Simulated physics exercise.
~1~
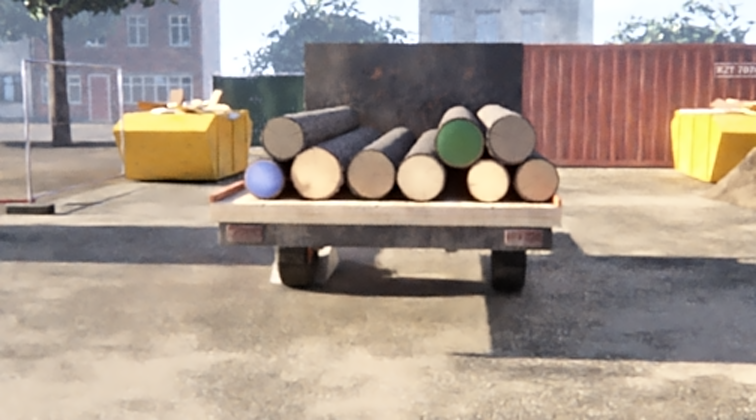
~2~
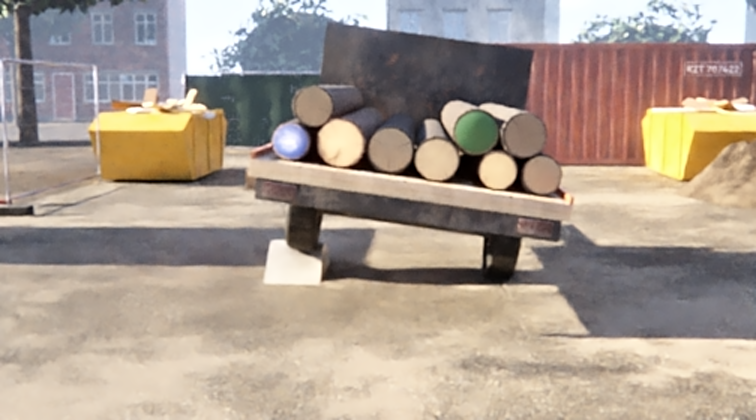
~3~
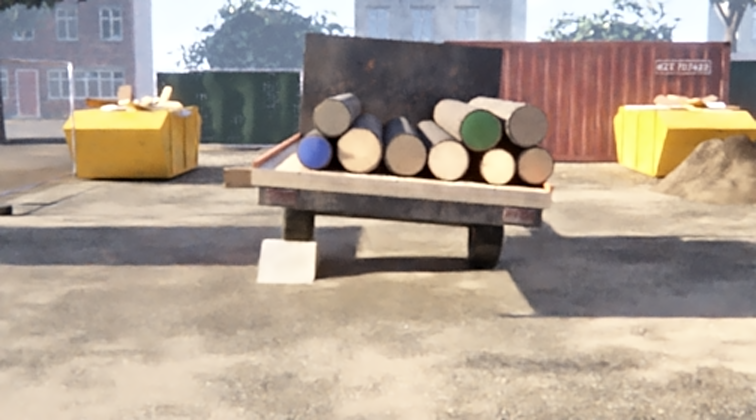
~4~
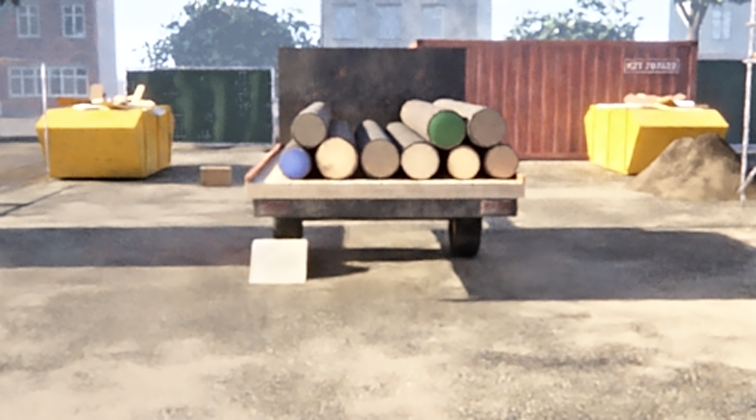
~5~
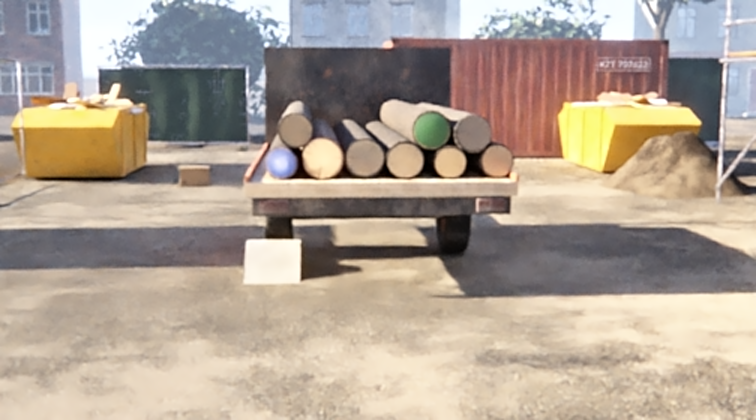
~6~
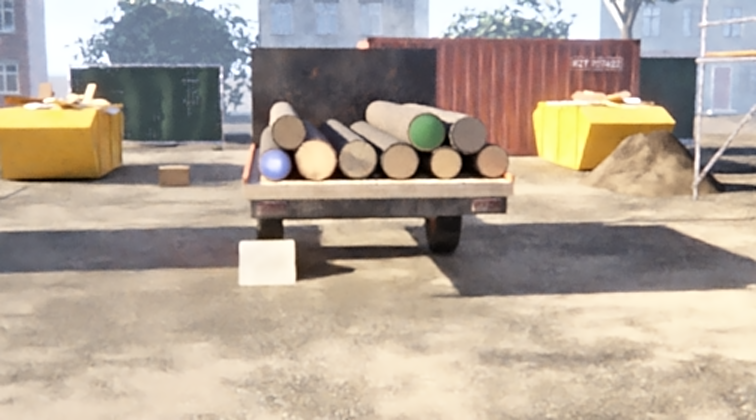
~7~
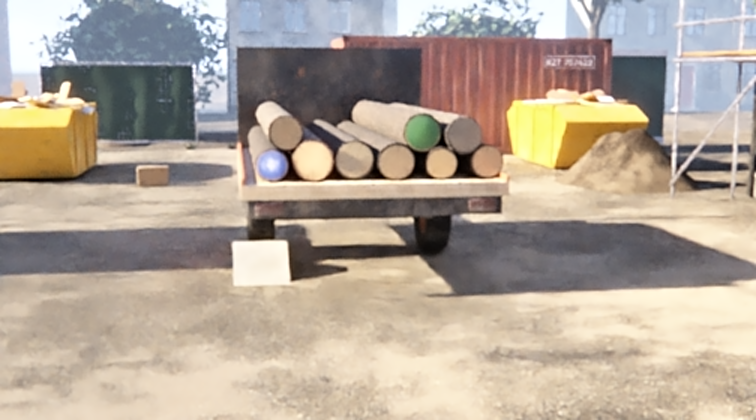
In a sunlit yard with yellow skips, a rusty red container and brick buildings behind, a flat trailer with low boards carries a loose stack of logs, one with a green end and one with a blue end. The trailer's left side rises over a pale block, tilting the deck down towards the right. The logs stay piled together as it comes down and settles level, the block now sitting behind the left wheel. The view drifts slowly sideways around it. At the end the green log still rests up on the others and the blue one lies at the deck's left edge, with none fallen off.
